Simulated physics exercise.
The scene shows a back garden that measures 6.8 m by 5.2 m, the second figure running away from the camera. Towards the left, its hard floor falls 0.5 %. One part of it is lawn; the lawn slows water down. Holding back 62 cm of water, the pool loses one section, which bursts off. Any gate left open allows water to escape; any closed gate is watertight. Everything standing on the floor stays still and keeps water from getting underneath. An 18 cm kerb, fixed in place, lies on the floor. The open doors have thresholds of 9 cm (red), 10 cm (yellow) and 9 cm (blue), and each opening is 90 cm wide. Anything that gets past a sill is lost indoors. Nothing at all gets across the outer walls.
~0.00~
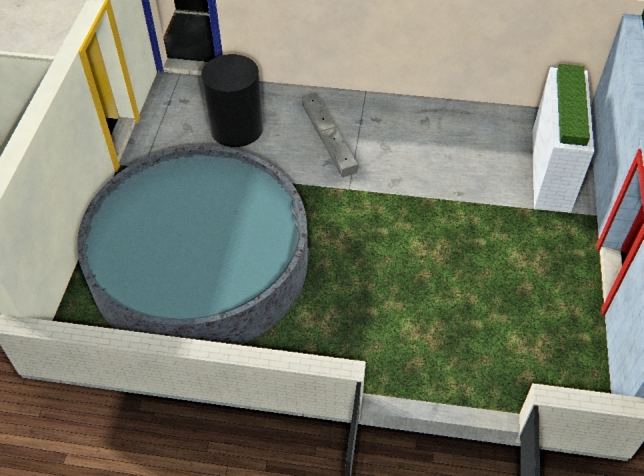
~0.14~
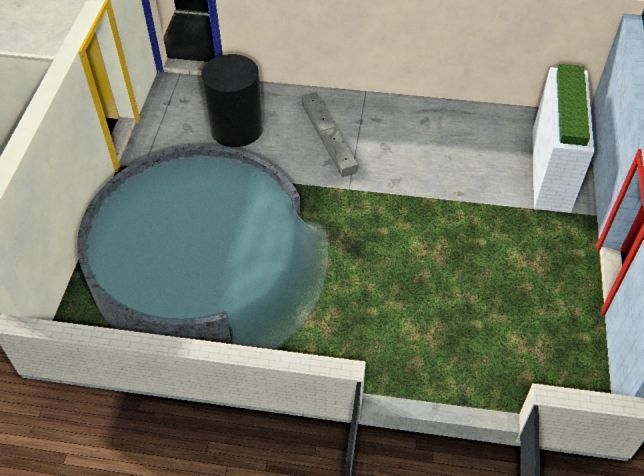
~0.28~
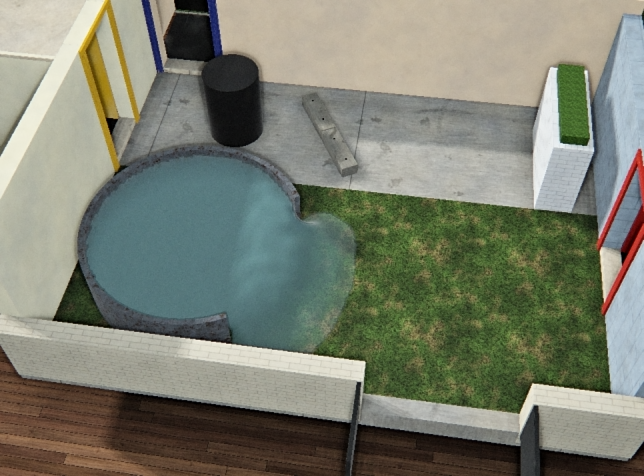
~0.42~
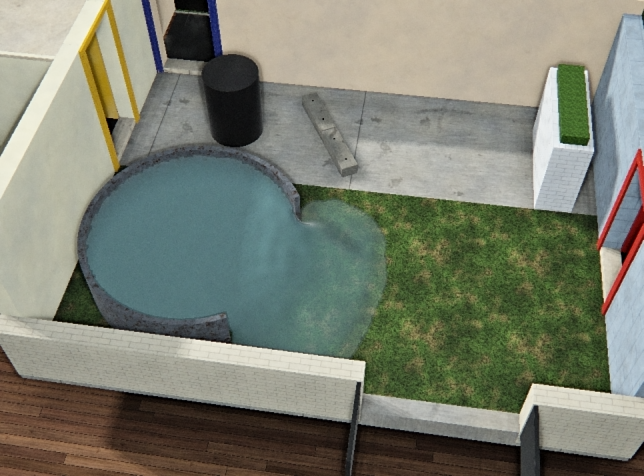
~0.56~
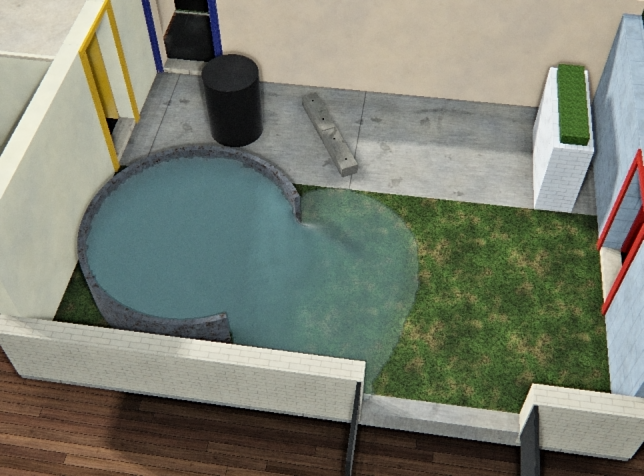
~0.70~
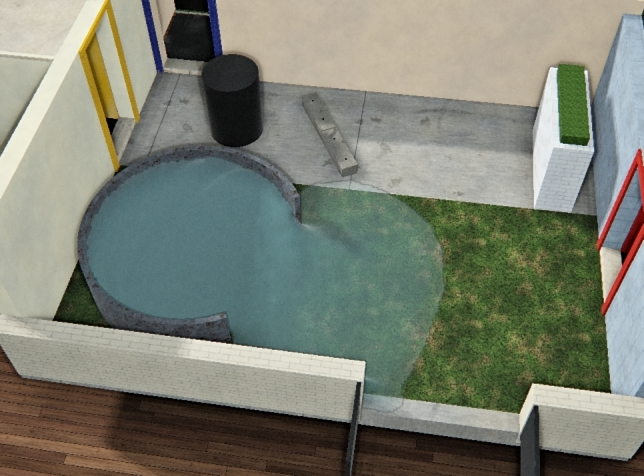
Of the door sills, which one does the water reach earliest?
The water reaches the red sill earliest.
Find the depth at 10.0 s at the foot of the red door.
About 7.0 cm.
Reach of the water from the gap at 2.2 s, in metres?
Roughly 4.0 m.
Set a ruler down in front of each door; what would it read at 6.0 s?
In centimetres, the red door gives 13, the yellow door 0 and the blue door 0.
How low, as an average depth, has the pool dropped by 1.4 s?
Around 40 cm on average.
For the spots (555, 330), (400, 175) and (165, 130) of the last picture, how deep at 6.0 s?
About 12, 7 and 0 cm.
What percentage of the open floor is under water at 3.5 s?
About 65 per cent.
After 1.4 s water covers 35 % of the floor and is deepest (28 cm) near (289, 382); red door not reached, yellow door not reached, blue door not reached.
After 2.2 s water covers 55 % of the floor and is deepest (29 cm) near (307, 371); red door reached at 2.2 s, yellow door not reached, blue door not reached.
After 3.5 s water covers 65 % of the floor and is deepest (26 cm) near (586, 421); red door reached at 2.2 s, yellow door not reached, blue door not reached.
After 6.0 s water covers 75 % of the floor and is deepest (17 cm) near (581, 117); red door reached at 2.2 s, yellow door not reached, blue door not reached.
After 10.0 s water covers 95 % of the floor and is deepest (14 cm) near (521, 163); red door reached at 2.2 s, yellow door reached at 8.0 s, blue door reached at 7.0 s.
